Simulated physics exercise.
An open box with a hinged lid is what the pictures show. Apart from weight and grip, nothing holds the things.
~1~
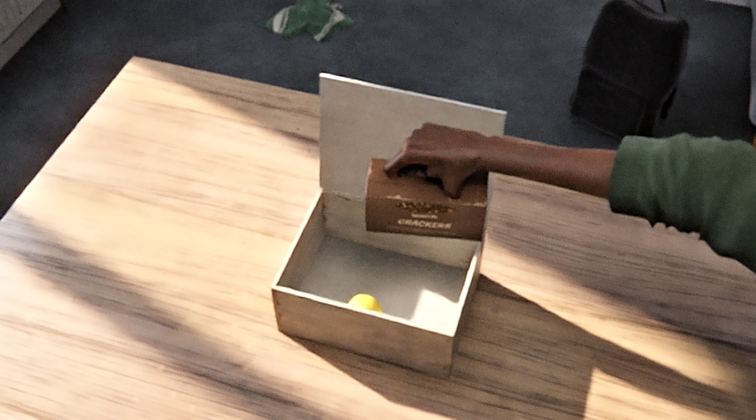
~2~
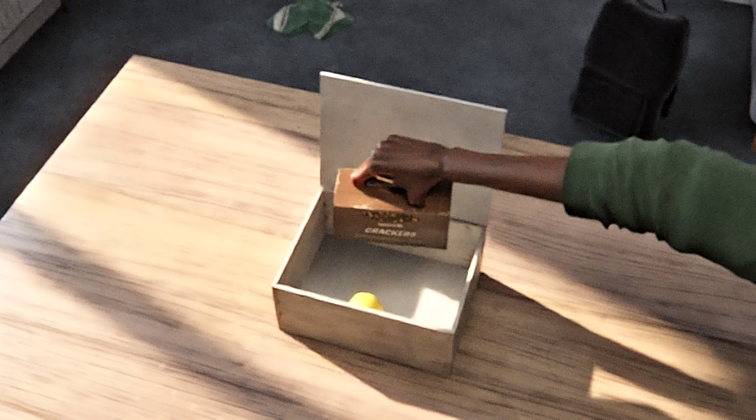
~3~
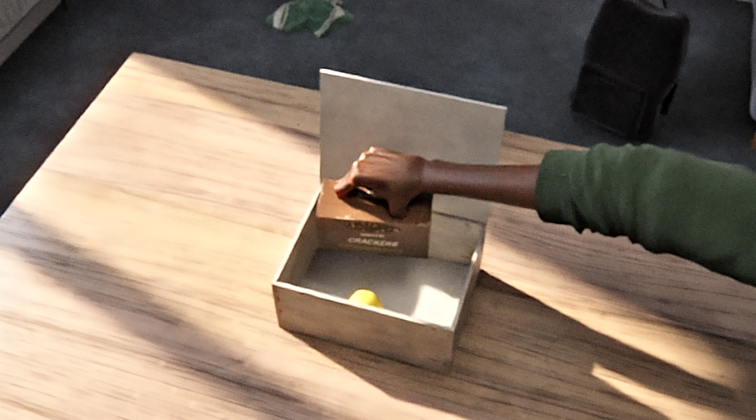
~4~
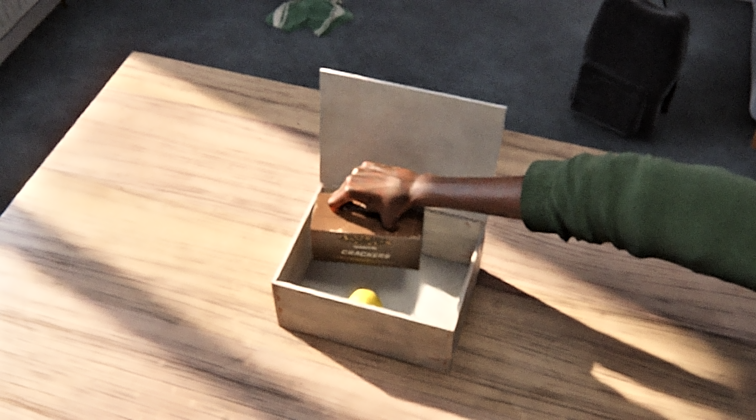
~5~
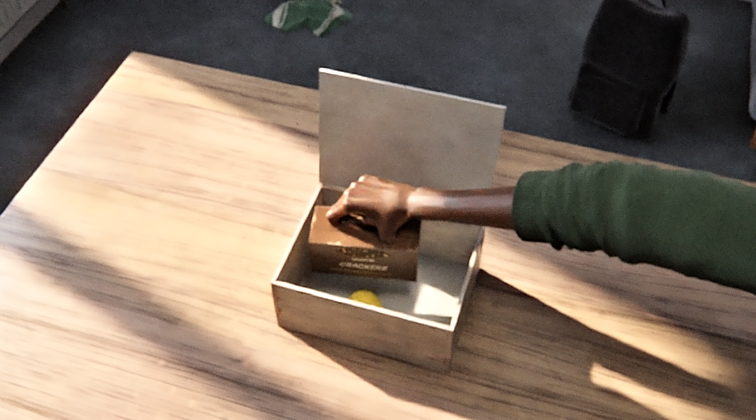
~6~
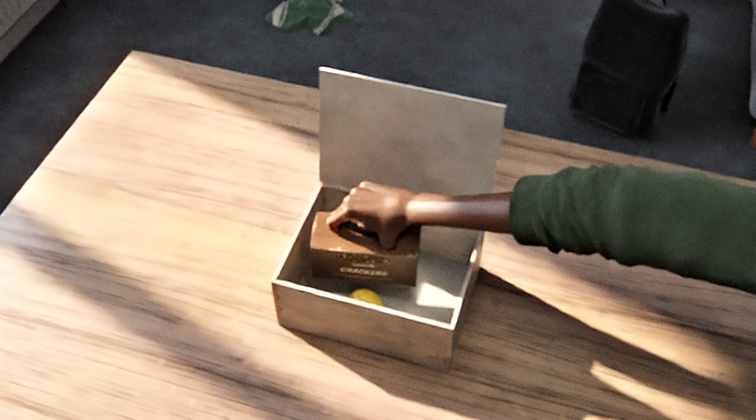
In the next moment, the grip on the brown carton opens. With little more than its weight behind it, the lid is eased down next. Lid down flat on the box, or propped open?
Down flat.
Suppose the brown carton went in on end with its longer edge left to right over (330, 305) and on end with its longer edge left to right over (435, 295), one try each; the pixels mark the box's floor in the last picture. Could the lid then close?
On the first try the lid remains open; on the second it remains open.
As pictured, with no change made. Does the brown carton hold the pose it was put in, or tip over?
It stays as it was set.
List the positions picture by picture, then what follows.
The first frame shows still above its spot; brown carton (427, 200).
The second frame shows still above its spot; brown carton (393, 209).
The third frame shows still above its spot; brown carton (376, 220).
The fourth frame shows still above its spot; brown carton (368, 232).
The fifth frame shows still above its spot; brown carton (366, 244).
The sixth frame shows in place under the hand; brown carton (367, 250).
Then, 0.40 s after the last picture, brown carton slid a little near (370, 269).
Then, 1.40 s after the last picture, lid 73° above the rim; brown carton slid a little near (370, 269); yellow lemon rolled a little.
Then, 1.80 s after the last picture, lid 35° above the rim; brown carton slid a little near (370, 269); yellow lemon rolled a little.
Then, 2.00 s after the last picture, lid 9° above the rim; brown carton slid a little near (370, 269); yellow lemon rolled a little.
At rest, lid shut; moved from the start, brown carton; yellow lemon in place. Seen from the same camera at the end, brown carton near (370, 269).
